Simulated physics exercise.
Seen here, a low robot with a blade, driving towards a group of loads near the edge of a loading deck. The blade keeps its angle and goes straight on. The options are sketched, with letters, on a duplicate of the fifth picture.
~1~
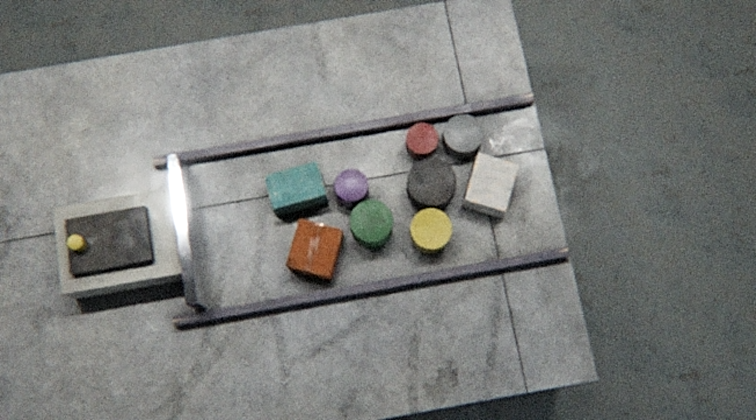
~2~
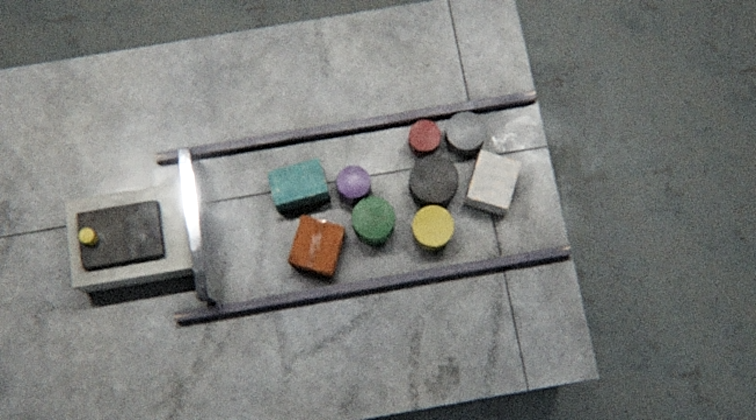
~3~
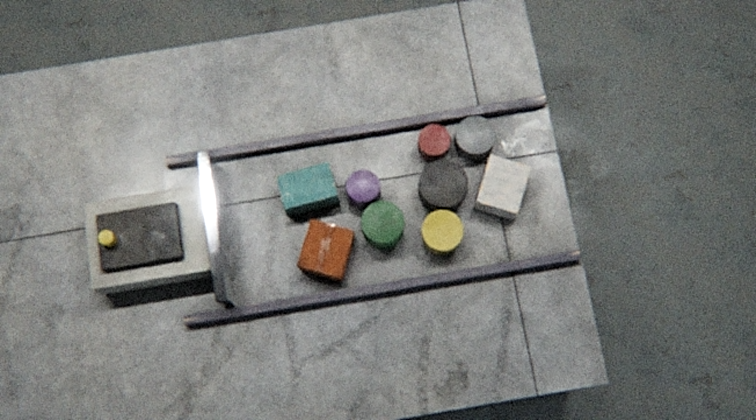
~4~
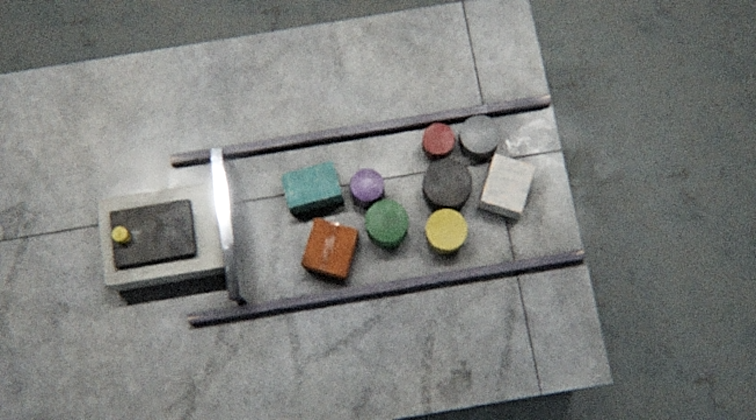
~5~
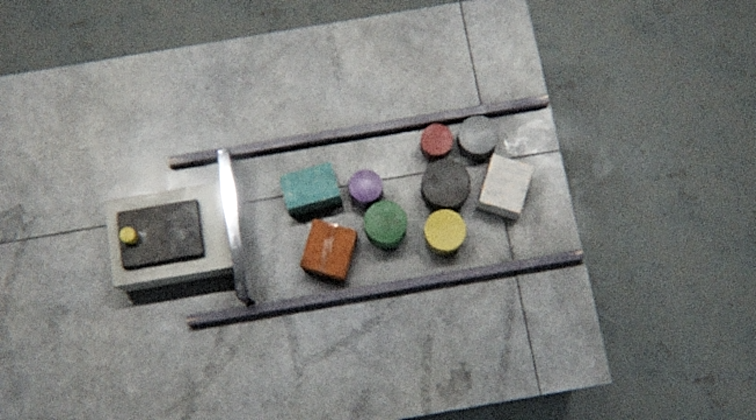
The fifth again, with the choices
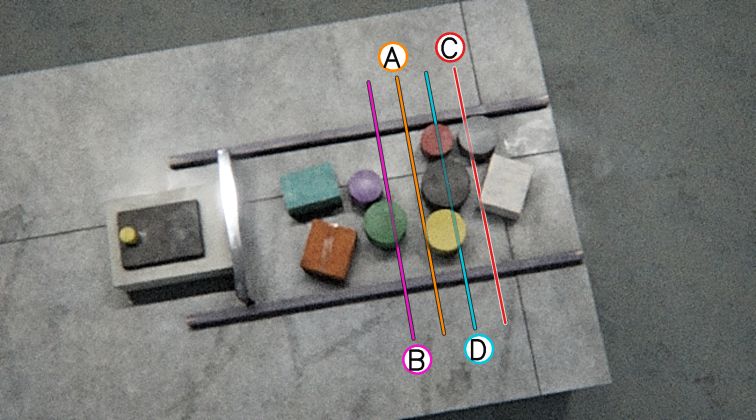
Low robot with a blade creeping right between two dark rails towards a still group of coloured loads on a grey deck.
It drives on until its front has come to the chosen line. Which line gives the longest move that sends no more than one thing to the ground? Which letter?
Stop at D.
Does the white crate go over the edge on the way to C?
Yes.
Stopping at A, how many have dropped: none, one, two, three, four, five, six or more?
The count is none.
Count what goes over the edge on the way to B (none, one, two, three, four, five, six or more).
In all, none.
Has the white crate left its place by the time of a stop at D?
By then, yes.
On the marked copy, A at (420, 201); B at (390, 206); C at (479, 191); D at (450, 196).
With D. Early on, robot (244, 219); orange box (345, 243); purple canister (385, 186).
Further on, robot (323, 206); white crate (538, 197); grey canister (488, 133).
At the end, robot (382, 196); white crate (577, 213); black canister (555, 173); none fallen.
As for the rest, A is within the limit but short; B is within the limit but short; C drops two.
